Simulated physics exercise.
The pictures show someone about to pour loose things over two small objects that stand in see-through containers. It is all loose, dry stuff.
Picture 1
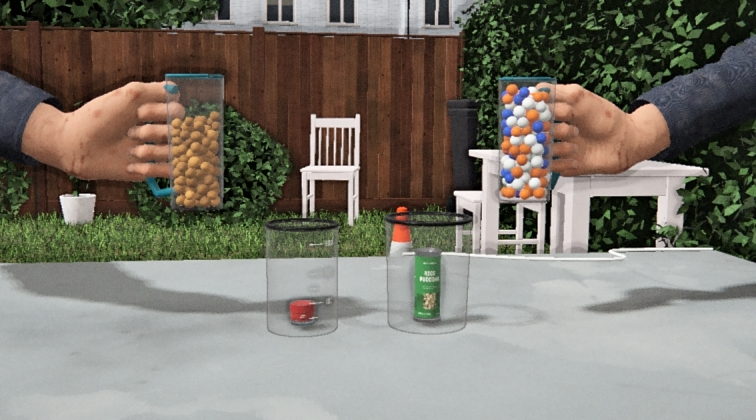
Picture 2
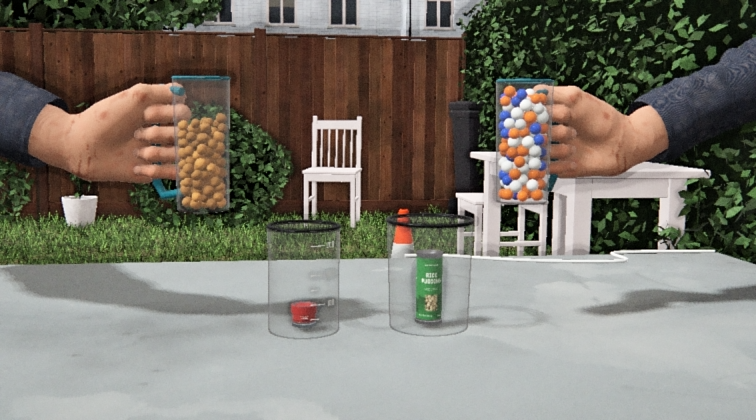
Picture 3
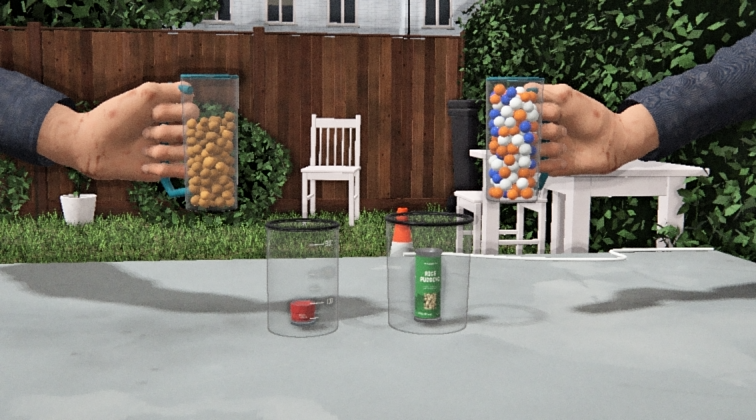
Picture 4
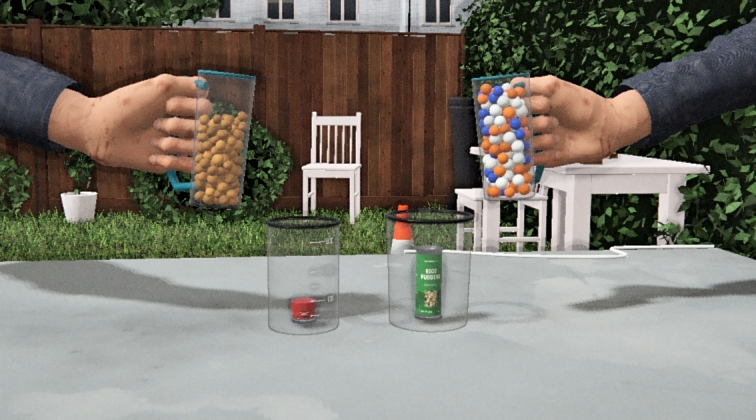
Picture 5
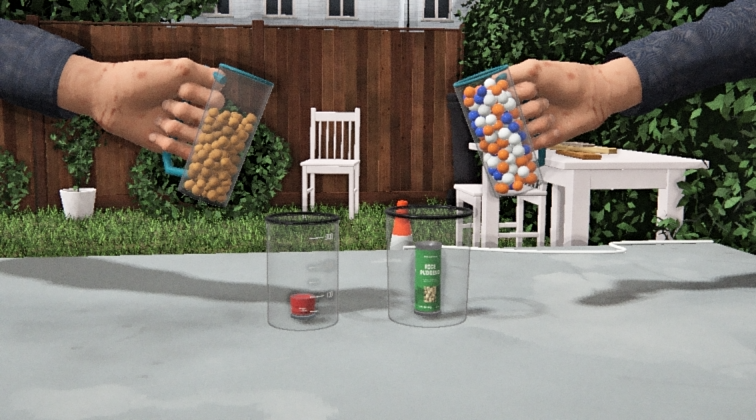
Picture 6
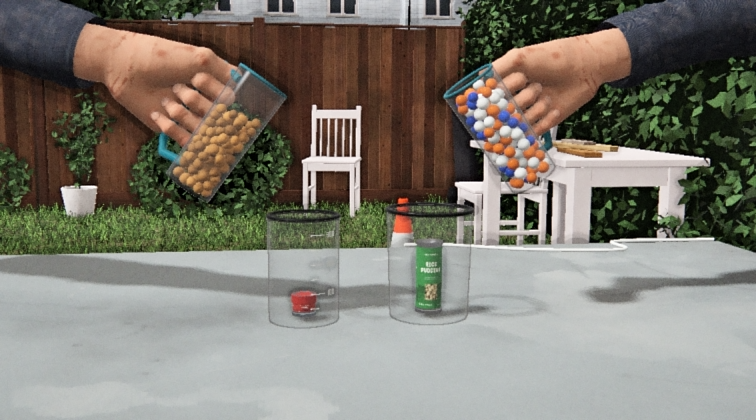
To begin with, two hands hold clear cups upright, golden-brown balls on the left and orange, blue and white beads on the right, above see-through containers holding a small red object and a green tin. The hands move slightly inward, then steadily tilt both cups toward each other, their contents still inside.
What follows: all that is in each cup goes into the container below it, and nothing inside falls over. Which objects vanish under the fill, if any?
Left thing ends up hidden, right thing stands proud of the pile.
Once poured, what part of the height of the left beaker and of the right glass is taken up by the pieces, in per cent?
Left: 45 %. Right: 50 %.
Then, 0.24 s later than the last frame, left beaker empty, all of its cupful still in the cup; right glass empty, all of its cupful still in the cup.
Then, 0.55 s later than the last frame, left beaker empty, all of its cupful still in the cup; right glass nearly empty, nearly all of its cupful still in the cup.
Then, 0.88 s later than the last frame, left beaker nearly empty, the larger part of its cupful still in the cup; right glass a quarter full, roughly a third of its cupful still in the cup.
When it is over, left beaker half full (surface near (304, 272)), a scatter of pieces on the table; right glass half full (surface near (429, 259)), nothing beside it; the left thing is covered; the right thing is still showing.
